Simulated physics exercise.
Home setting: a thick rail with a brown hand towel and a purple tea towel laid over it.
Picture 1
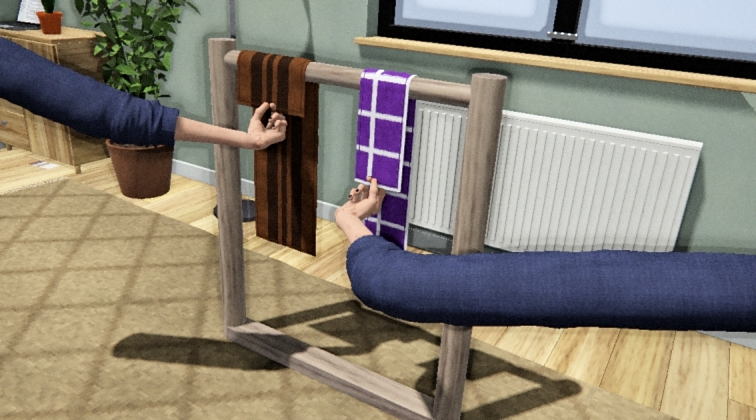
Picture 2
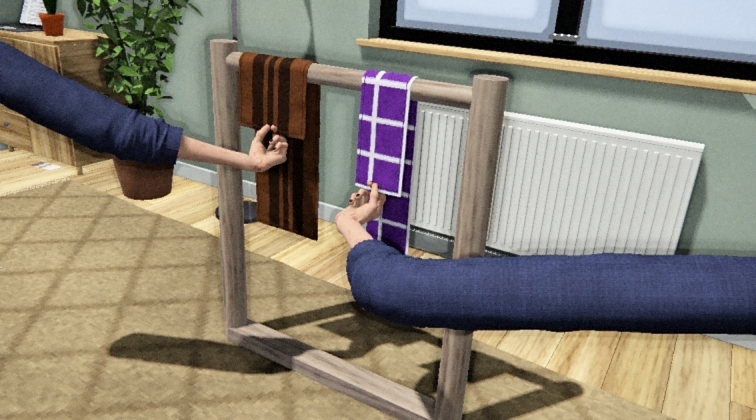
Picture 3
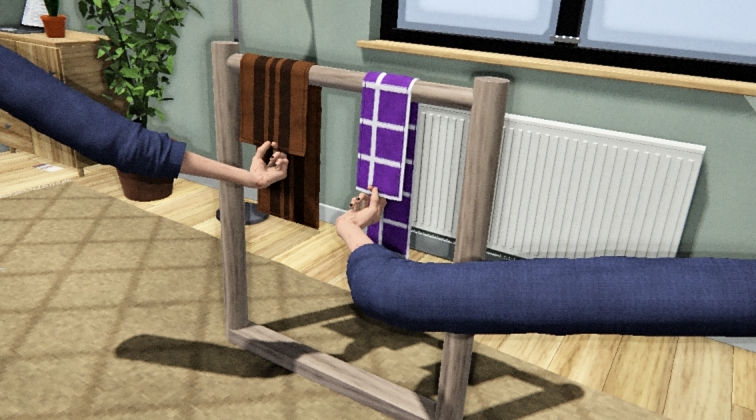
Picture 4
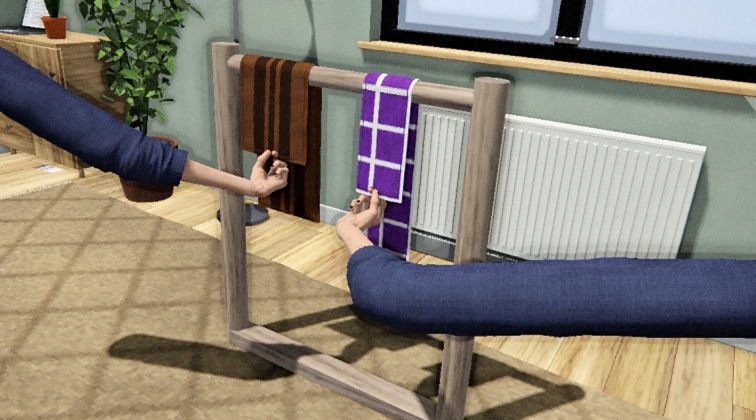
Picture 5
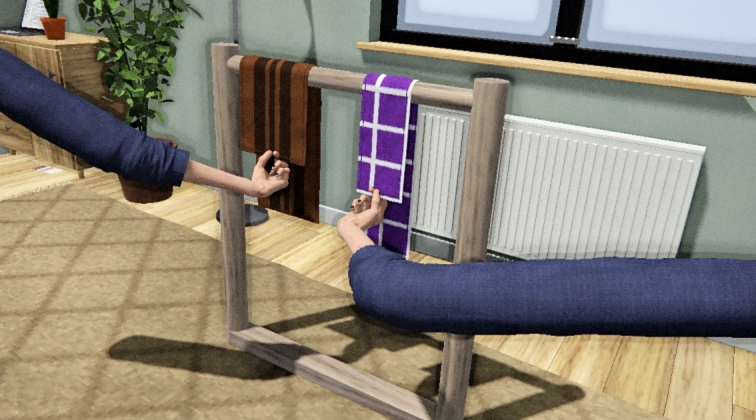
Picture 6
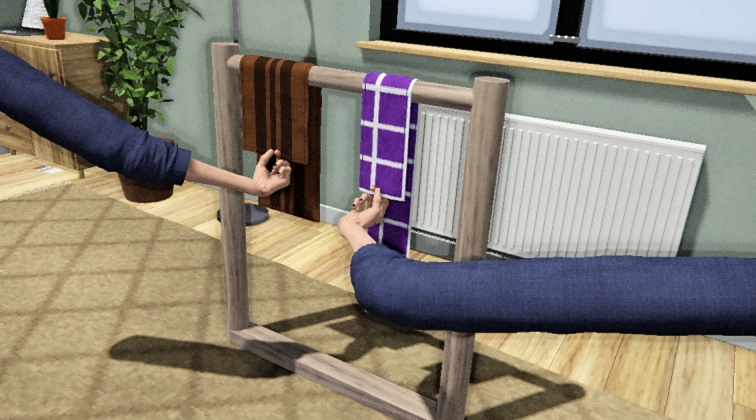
Left hand drawing the front of a brown striped towel down over a wooden rail, right hand staying by a purple checked towel.
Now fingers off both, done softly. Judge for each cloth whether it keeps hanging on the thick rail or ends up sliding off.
Result: The brown hand towel is not going to fall. The purple tea towel is not going to fall.
Then, 0.88 s past the final frame, hand towel unmoved; tea towel unmoved.
When it is over, hand towel unmoved; tea towel unmoved. The brown hand towel stays on and the purple tea towel hangs there.
